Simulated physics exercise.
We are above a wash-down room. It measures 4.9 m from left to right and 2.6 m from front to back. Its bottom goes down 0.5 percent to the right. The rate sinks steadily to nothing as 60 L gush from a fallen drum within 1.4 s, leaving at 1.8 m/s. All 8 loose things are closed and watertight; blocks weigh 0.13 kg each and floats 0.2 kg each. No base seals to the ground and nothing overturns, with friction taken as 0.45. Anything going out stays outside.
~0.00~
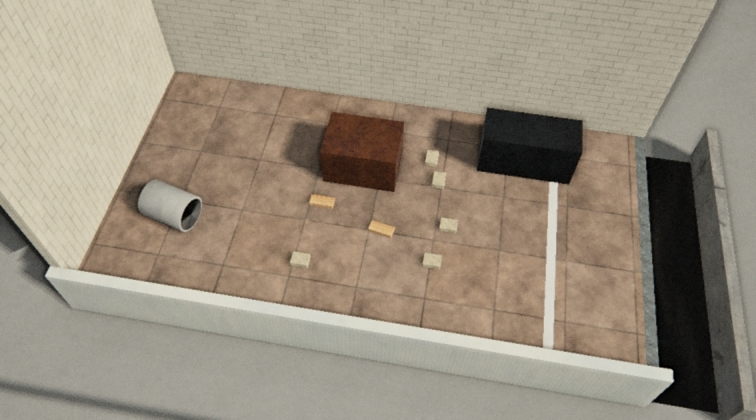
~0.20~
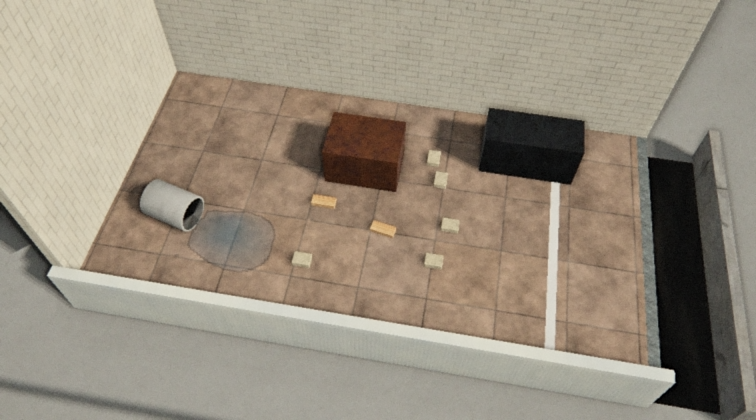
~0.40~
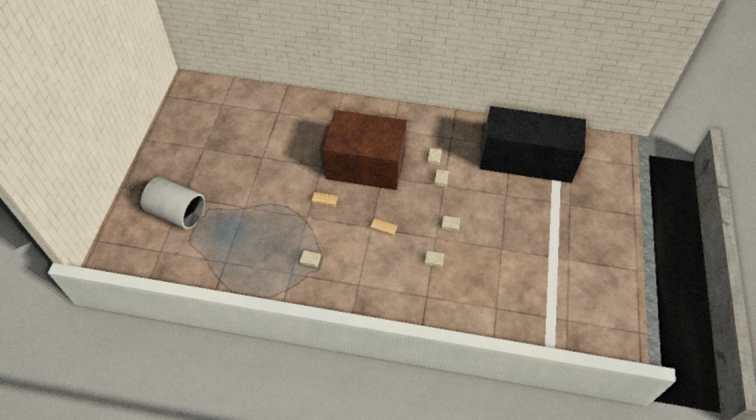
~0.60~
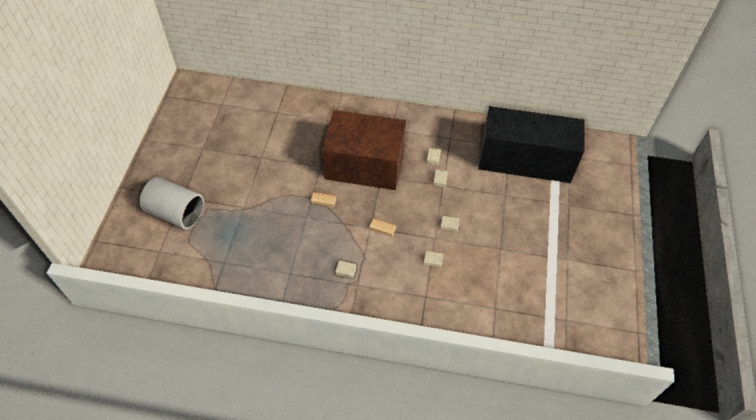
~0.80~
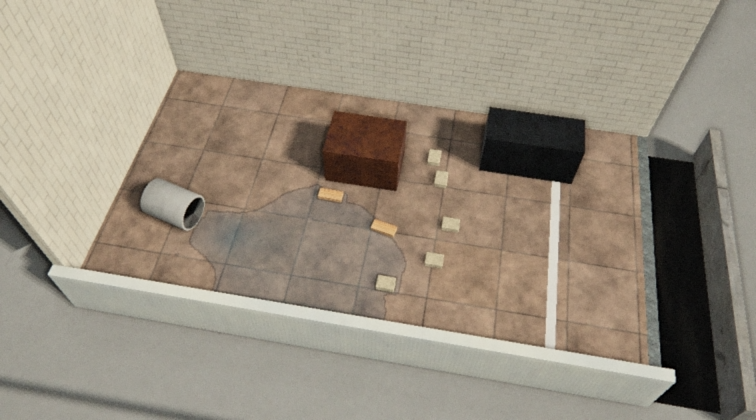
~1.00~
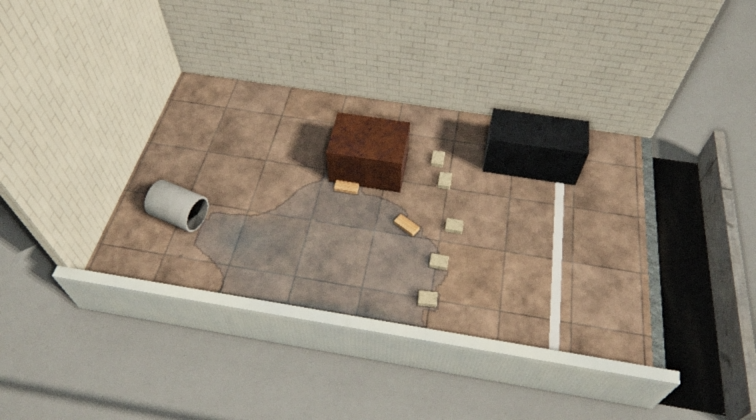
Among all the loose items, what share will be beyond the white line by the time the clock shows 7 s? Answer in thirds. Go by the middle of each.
The share is between one third and two thirds.
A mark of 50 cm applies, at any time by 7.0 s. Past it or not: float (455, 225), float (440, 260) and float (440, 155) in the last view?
Going one by one: Goes farther, goes farther, stays closer.
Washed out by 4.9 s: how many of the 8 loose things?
4 in total.
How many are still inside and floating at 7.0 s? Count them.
That would be 0 of them.
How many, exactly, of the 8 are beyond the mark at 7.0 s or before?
Adding them up, I get 4.
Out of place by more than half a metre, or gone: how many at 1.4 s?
Tally at that time: 2.
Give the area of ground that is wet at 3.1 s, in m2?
The covered patch comes to about 4.0 m2.
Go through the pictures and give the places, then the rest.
A float at (300, 258), on the bottom; a block at (322, 200), on the bottom; water covers 0.0 m2; 0 of 8 have shifted, in the first frame.
A float at (302, 258) rests on the ground; a block at (324, 200) rests on the ground; water covers 0.3 m2; 0 of 8 have shifted, in the second frame.
A float at (310, 257), on the bottom, 7 cm from its start; a block at (324, 198) rests on the ground; 0.8 m2 under water; 1 of 8 have shifted, in the third frame.
A float at (346, 268), on the bottom, 41 cm from its start; a block at (323, 198) rests on the ground; 1.3 m2 under water; 1 of 8 have shifted, in the fourth frame.
A float at (386, 282), on the bottom, 78 cm from its start; a block at (331, 194), on the bottom, 8 cm from its start; water covers 1.8 m2; 2 of 8 have shifted, in the fifth frame.
A float at (428, 297) rests on the ground, 113 cm from its start; a block at (346, 186) rests on the ground, 24 cm from its start; 2.3 m2 under water; 3 of 8 have shifted, in the sixth frame.
After 1.4 s 0 of 8 are over the mark; 1 afloat.
After 3.1 s 4 of 8 are over the mark; 2 afloat.
After 4.9 s 4 of 8 are over the mark; 0 afloat.
After 7.0 s 4 of 8 are over the mark; 0 afloat.
